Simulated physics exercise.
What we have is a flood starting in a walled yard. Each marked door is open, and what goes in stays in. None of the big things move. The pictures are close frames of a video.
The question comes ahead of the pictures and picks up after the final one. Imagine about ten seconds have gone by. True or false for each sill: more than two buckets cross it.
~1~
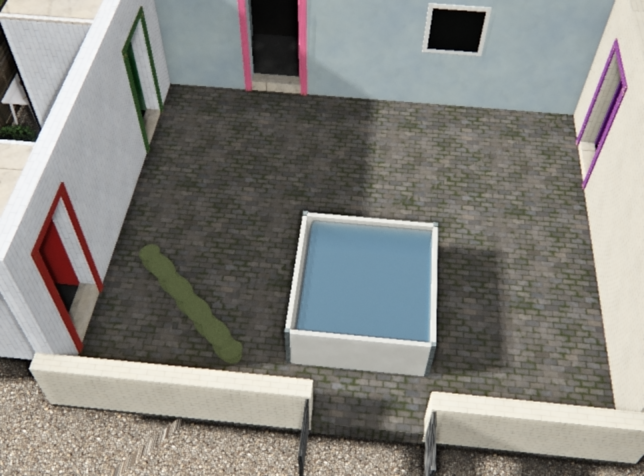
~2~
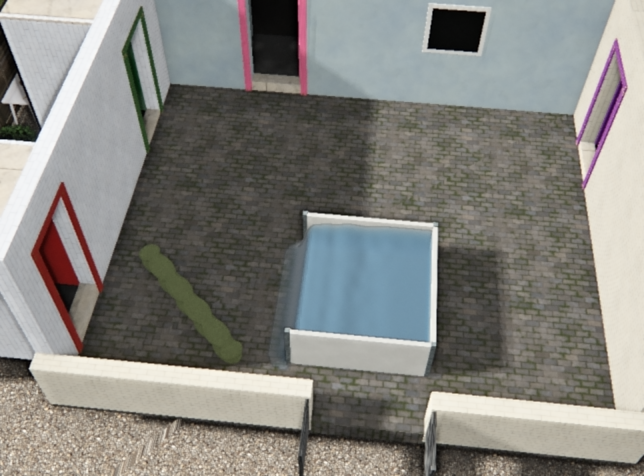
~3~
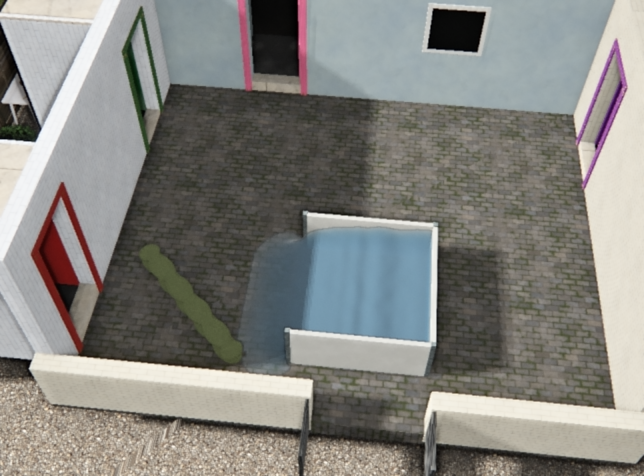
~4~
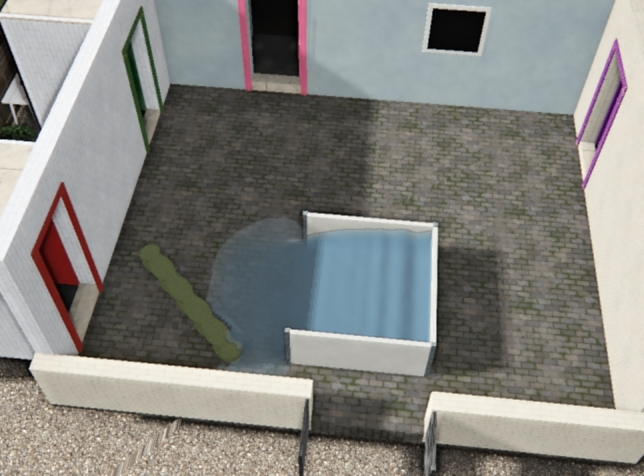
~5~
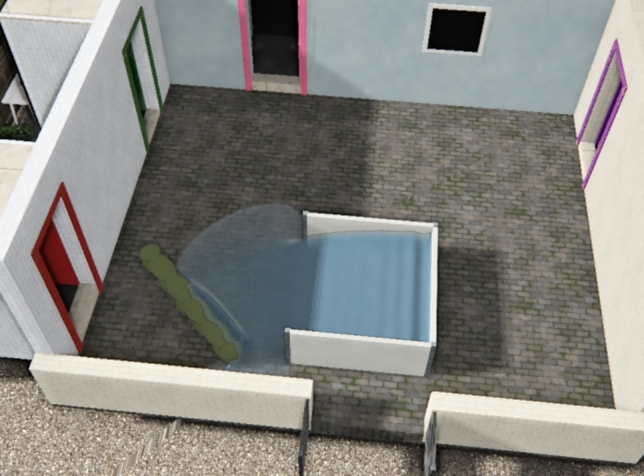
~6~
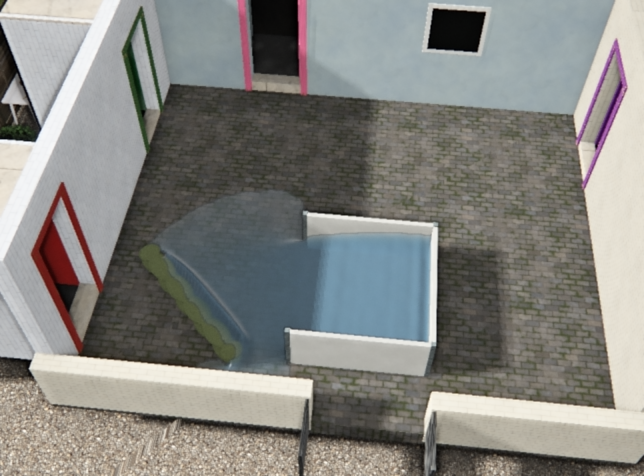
Pink door - false; red door - false; green door - true; purple door - false.
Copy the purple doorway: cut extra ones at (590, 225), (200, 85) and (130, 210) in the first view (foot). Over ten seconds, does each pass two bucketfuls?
One after the other: Is under, lets more in, lets more in.
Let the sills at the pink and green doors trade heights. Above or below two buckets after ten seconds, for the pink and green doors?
In that case the pink door overflows the limit and the green door stays within it.
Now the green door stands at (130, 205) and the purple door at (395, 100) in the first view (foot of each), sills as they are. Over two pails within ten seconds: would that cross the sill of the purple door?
As far as I can tell, the purple door comes in lower.
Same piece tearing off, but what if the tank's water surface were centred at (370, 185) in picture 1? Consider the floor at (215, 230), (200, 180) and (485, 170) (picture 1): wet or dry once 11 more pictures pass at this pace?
In the order asked: Reached by the flood, reached by the flood, not reached.
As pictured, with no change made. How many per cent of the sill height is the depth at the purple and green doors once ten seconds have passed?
The first is near 60 per cent, the second near 70 per cent.
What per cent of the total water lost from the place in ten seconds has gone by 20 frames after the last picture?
I'd say about 15 per cent.
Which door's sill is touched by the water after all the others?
It's the purple one.
A moment on, water covers 25 % of the floor; the pink door not reached, the red door not reached, the green door not reached, the purple door not reached.
Next, water covers 35 % of the floor; the pink door not reached, the red door wet at the sill, nothing in, the green door under two buckets in, the purple door not reached.
Then, water covers 45 % of the floor; the pink door wet at the sill, nothing in, the red door wet at the sill, nothing in, the green door over two buckets in, the purple door not reached.
Later, water covers 80 % of the floor; the pink door wet at the sill, nothing in, the red door wet at the sill, nothing in, the green door far over two buckets in, the purple door wet at the sill, nothing in.
In the end, water covers 95 % of the floor; the pink door wet at the sill, nothing in, the red door under two buckets in, the green door far over two buckets in, the purple door under two buckets in.
